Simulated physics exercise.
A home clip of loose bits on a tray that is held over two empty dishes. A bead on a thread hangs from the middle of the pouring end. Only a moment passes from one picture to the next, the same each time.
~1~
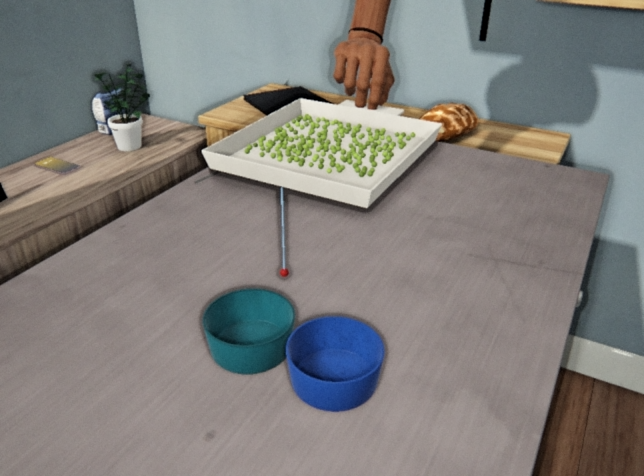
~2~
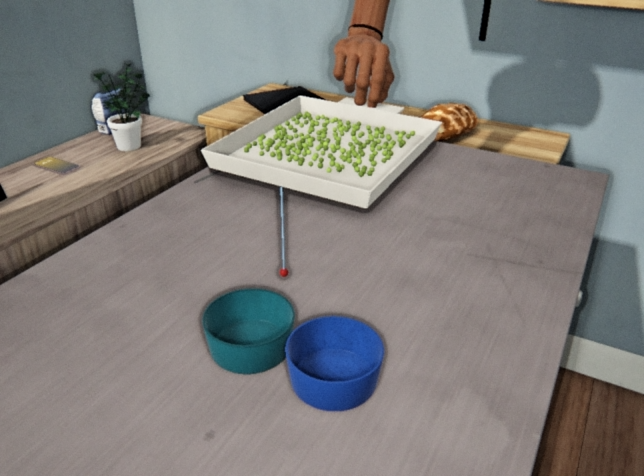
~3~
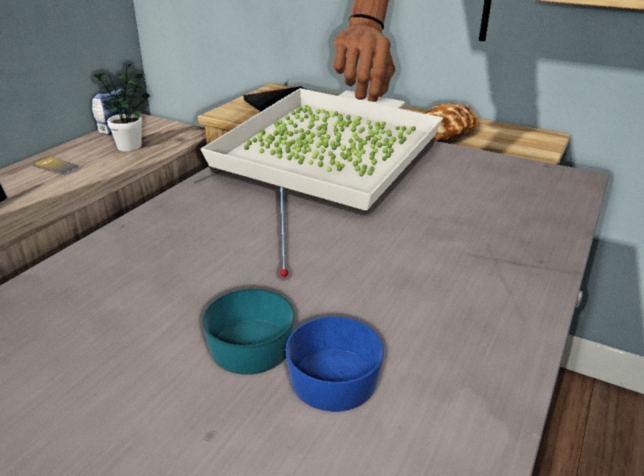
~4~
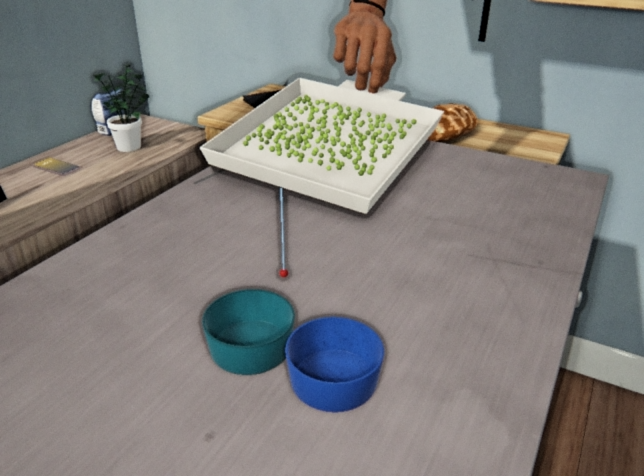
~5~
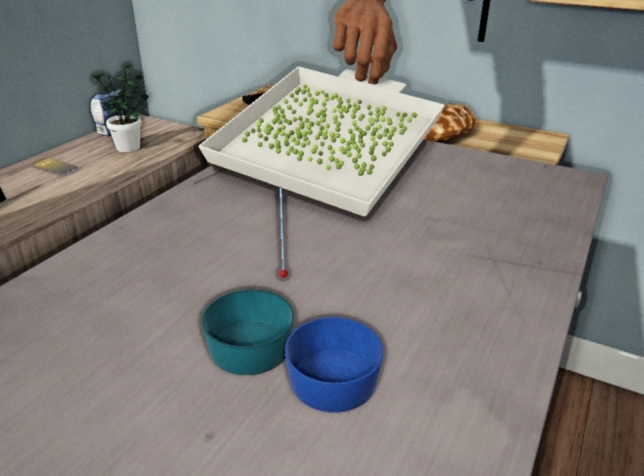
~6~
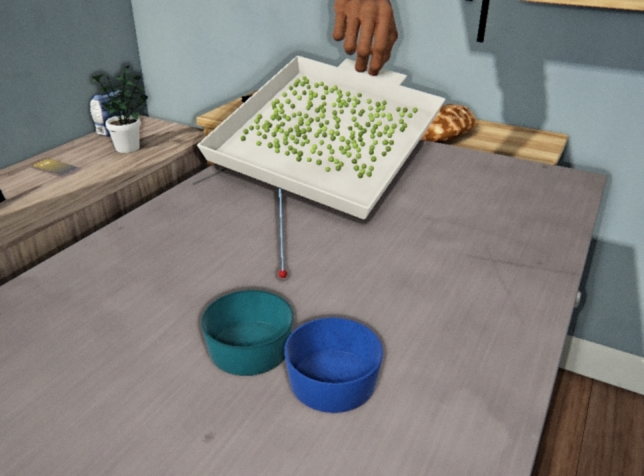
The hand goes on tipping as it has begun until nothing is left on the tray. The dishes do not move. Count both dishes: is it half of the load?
In the dishes lies under half of it.
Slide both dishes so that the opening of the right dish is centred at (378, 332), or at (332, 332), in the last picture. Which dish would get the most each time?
One: The right-hand dish. Two: The right dish.
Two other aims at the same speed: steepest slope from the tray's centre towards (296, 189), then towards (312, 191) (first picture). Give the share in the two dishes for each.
Near 80 % and 40 %.
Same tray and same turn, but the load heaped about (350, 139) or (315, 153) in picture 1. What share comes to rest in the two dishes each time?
About 10 and 10 per cent.
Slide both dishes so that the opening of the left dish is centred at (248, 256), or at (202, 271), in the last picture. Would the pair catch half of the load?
First below a half, then under half.
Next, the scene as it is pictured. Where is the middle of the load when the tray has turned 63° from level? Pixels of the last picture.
Roughly at (342, 205).
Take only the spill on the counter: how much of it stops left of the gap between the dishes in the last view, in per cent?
Near 0 %.
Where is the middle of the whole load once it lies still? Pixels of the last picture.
Roughly at (362, 343).
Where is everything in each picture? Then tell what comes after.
Corners of the pouring end near (209, 150) and (368, 188), level; middle of the load near (323, 144), dried peas; left dish near (223, 356); right dish near (312, 392); bead on its thread near (284, 273), in the first frame.
Corners of the pouring end near (208, 149) and (367, 189), level; middle of the load near (322, 142), in the second frame.
Corners of the pouring end near (208, 148) and (367, 191), tipped barely, lowest at the right corner; middle of the load near (323, 138), in the third frame.
Corners of the pouring end near (207, 147) and (367, 195), tipped a little, lowest at the right corner; middle of the load near (322, 133), in the fourth frame.
Corners of the pouring end near (206, 145) and (366, 199), tipped a little, lowest at the right corner; middle of the load near (322, 128), in the fifth frame.
Corners of the pouring end near (205, 144) and (366, 203), tipped clearly, lowest at the right corner; middle of the load near (321, 125), near half on the move; left dish near (222, 357); right dish near (310, 393), in the sixth frame.
Shortly afterwards, tray tipped steeply; the bulk on the tray; a little in the right dish; only a few outside both; a little in the air.
Next, tray tipped past a quarter turn; a little on the tray; a little in the right dish; near two thirds outside both; near a quarter in the air.
Some moments later, tray tipped past a quarter turn; a little in the right dish; only a few in the left dish; all but a few outside both.
In the end, tray tipped past a quarter turn; a little in the right dish; only a few in the left dish; all but a few outside both.
